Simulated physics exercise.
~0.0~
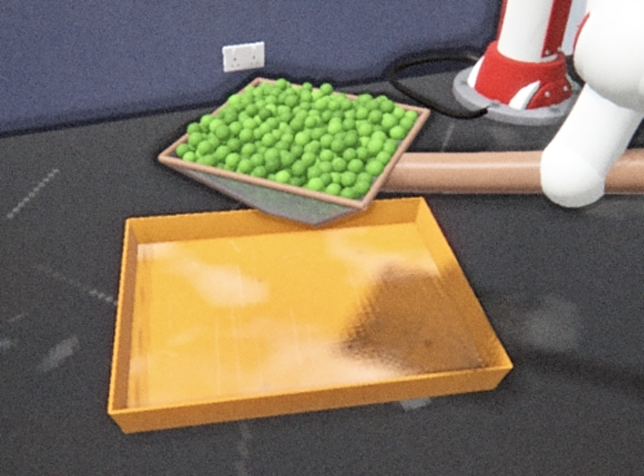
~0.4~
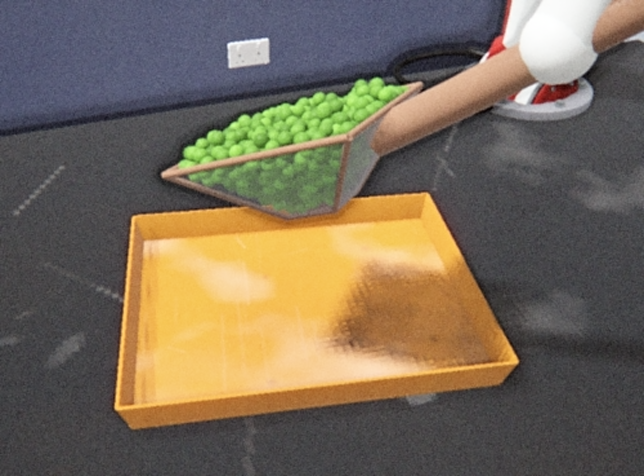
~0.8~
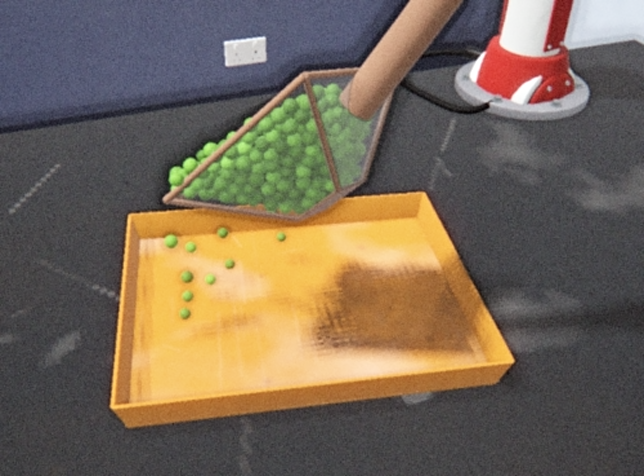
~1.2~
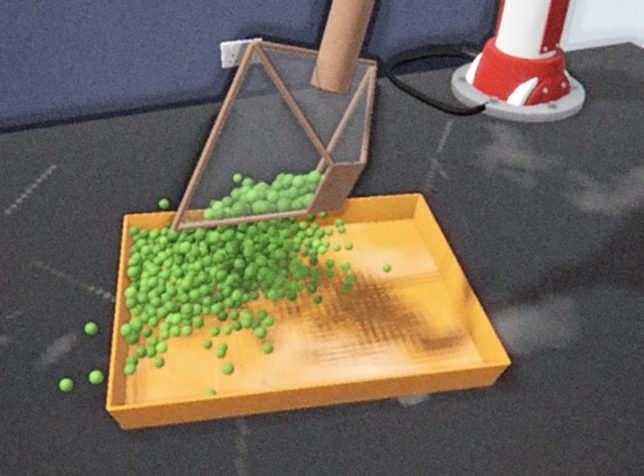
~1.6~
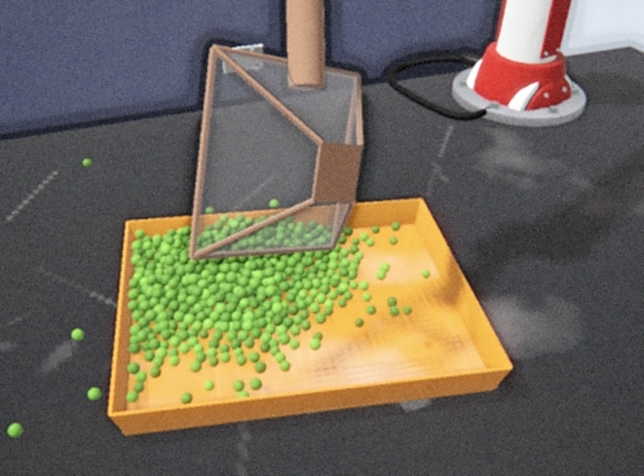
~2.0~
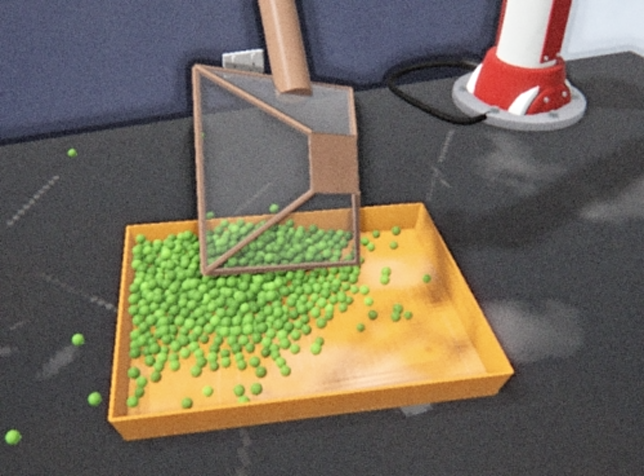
On a dark floor beside a blue wall, a robot arm holds a scoop heaped with green peas over the far edge of an empty orange tray. The scoop begins to tip toward the left, its handle rising while the peas stay inside. As it tilts further, a few peas drop into the tray, then the rest pour out in a thick rush. They spread over the left and middle of the tray, and several stray onto the floor. The scoop ends upended and empty, with nearly all the peas lying in the tray.
